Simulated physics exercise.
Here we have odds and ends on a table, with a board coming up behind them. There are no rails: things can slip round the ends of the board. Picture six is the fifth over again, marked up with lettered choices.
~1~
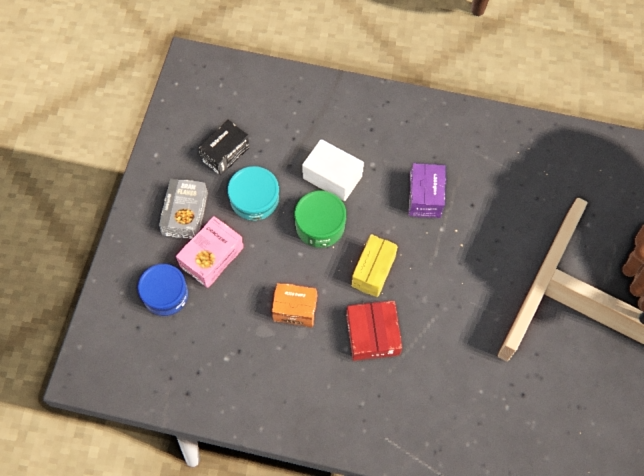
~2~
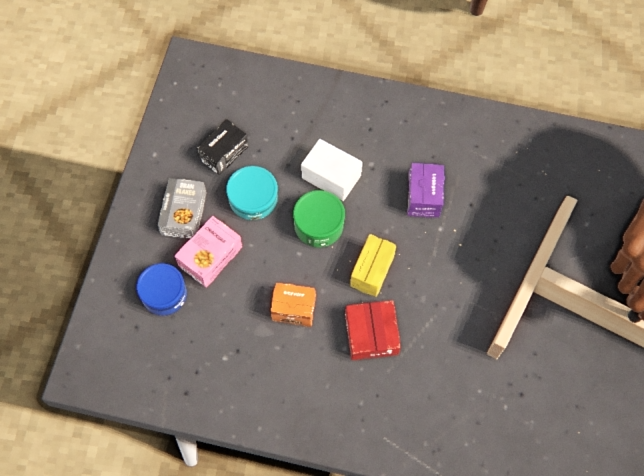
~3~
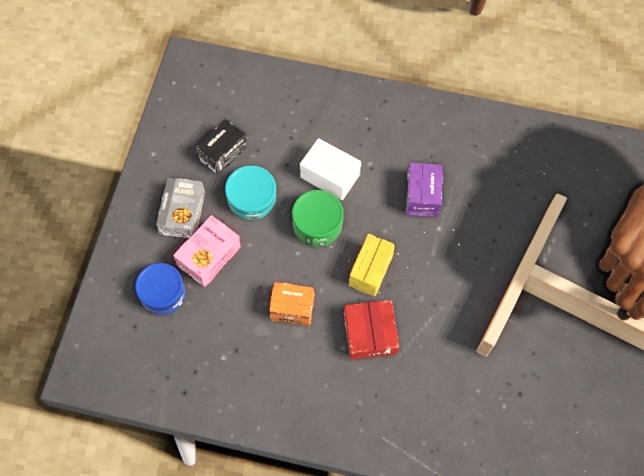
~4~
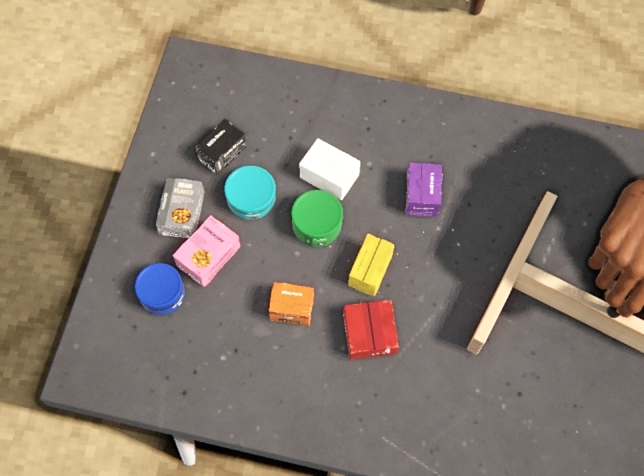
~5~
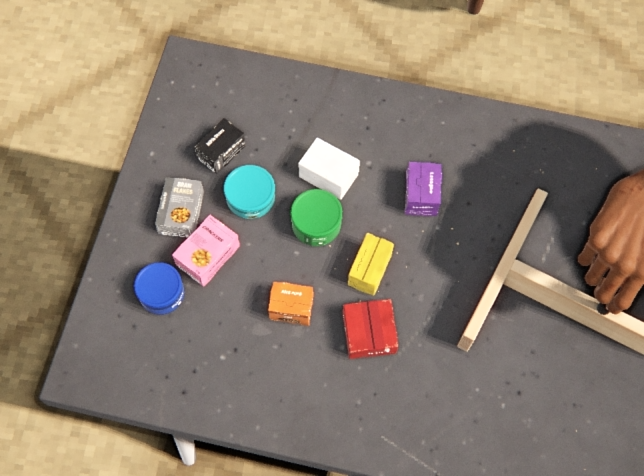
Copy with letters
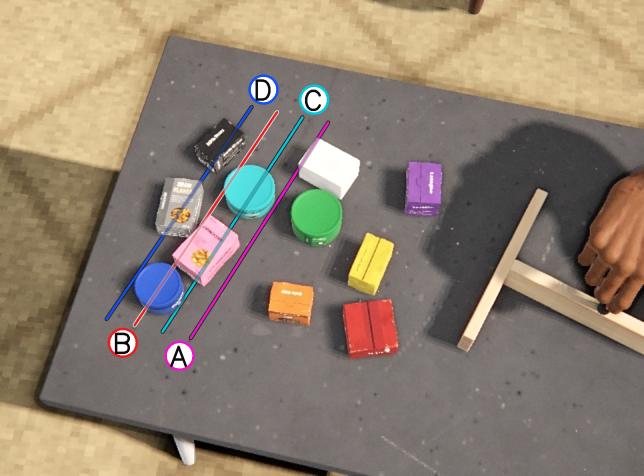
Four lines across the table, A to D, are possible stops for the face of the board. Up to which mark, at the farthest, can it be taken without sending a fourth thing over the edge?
It can go as far as D.
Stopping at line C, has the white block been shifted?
Yes.
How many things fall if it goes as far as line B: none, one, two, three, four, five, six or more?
By then, none.
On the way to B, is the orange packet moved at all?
By then, yes.
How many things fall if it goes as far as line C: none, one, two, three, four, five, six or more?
The count is none.
On the marked copy, A at (263, 224); B at (209, 213); C at (236, 219); D at (183, 207).
Following D. Soon after the start, board (390, 236); red box (326, 337); purple box (400, 179).
Later, board (273, 212); grey packet (167, 203); black box (202, 138).
In the end, board (182, 192); black box over the edge; grey packet over the edge; two fallen.
As for the rest, A is within the limit but short; B is within the limit but short; C is within the limit but short.
